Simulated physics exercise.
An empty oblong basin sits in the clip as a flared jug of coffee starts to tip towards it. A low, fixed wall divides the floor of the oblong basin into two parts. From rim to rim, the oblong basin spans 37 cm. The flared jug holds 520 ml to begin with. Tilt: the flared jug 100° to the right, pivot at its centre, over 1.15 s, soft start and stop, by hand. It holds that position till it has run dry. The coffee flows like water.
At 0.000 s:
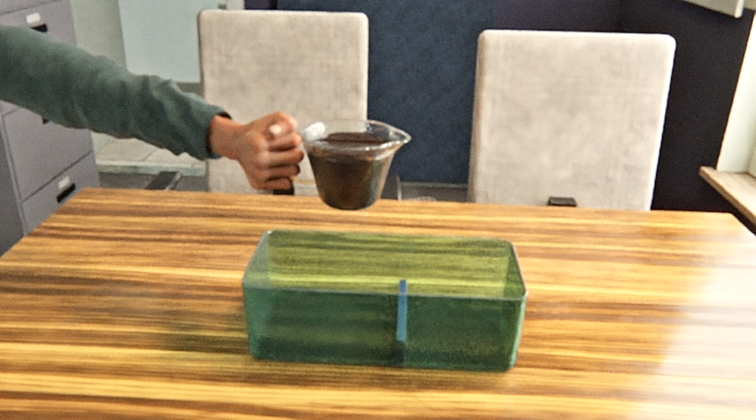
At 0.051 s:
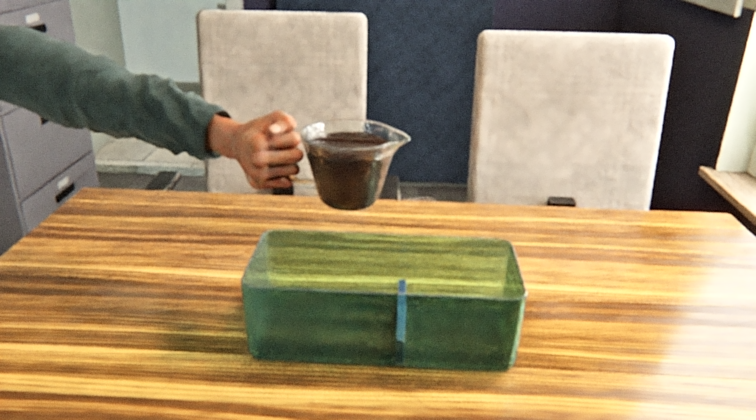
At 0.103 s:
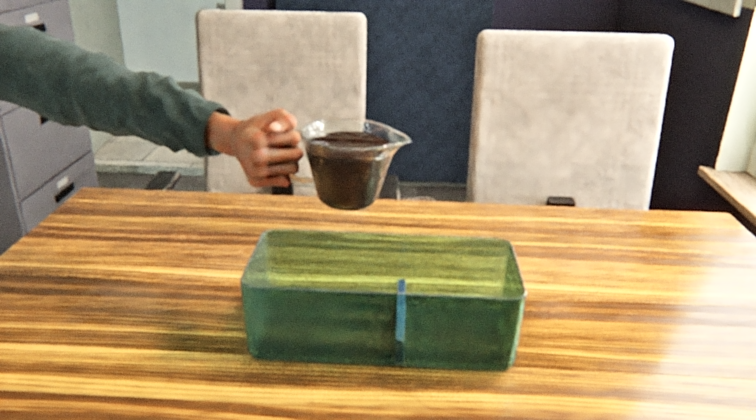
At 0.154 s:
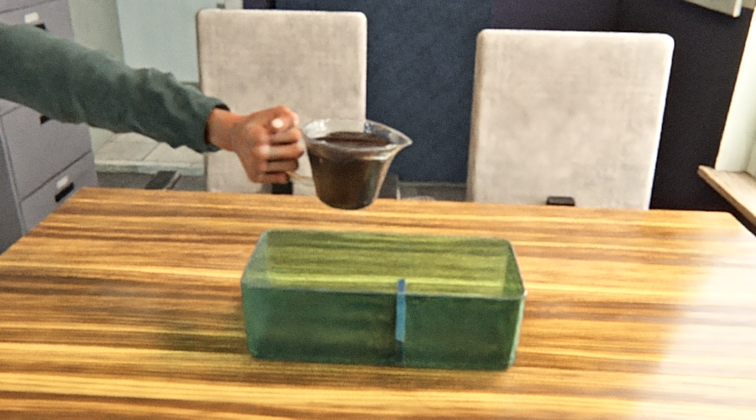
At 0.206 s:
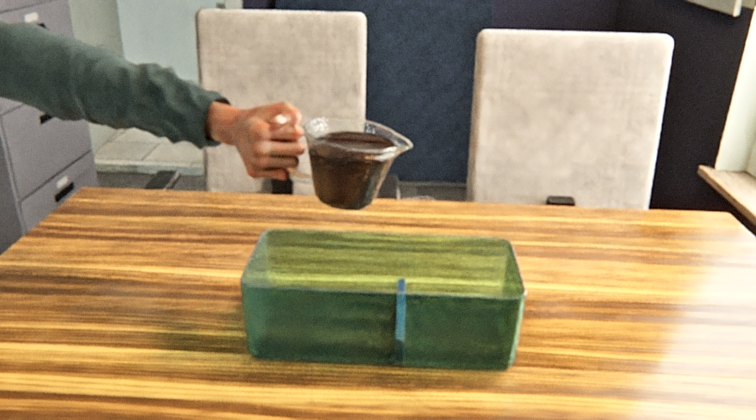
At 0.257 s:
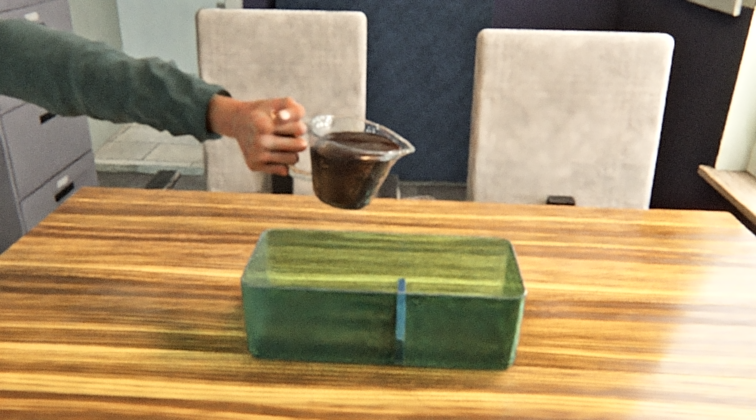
In a room with grey drawers at the left and a dark blue panel behind, a striped wooden table is seen from slightly above, with two pale chairs beyond it. A hand in a dark green sleeve holds a clear flared jug of dark coffee above an empty, green-tinted oblong basin with a blue strip on its front. The hand keeps the jug nearly level, then tilts it slightly to the right, while the camera stays still.
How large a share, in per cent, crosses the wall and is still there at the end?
A share of about 94 per cent.
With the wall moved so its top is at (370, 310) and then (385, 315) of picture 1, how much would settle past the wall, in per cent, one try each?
95 % and 95 %.
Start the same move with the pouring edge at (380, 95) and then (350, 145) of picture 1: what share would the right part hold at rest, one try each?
The first try gives 80 percent and the second 15 percent.
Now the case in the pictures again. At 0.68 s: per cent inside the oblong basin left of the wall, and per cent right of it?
Lab note: Left near 0 %, right near 14.
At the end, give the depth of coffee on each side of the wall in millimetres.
Final levels - left approx 0 mm, right approx 20 mm.
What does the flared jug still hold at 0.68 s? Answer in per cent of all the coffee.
Close to 60 in a hundred.
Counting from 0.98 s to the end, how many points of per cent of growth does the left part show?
That is roughly 3 in a hundred of the whole.
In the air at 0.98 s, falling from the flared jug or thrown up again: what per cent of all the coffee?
Near 10 percent.
After 0.68 s the tilt is 63° and 61 per cent is still to pour, 0 is left of the wall and 15 right of it.
After 0.98 s the tilt is 95° and 9 per cent is still to pour, 2 is left of the wall and 78 right of it.
After 1.30 s the tilt is 100° and 0 per cent is still to pour, 6 is left of the wall and 93 right of it.
After 1.65 s the tilt is 100° and 0 per cent is still to pour, 5 is left of the wall and 93 right of it.
In the end 5 per cent lies left of the wall, 94 right of it and 1 outside.
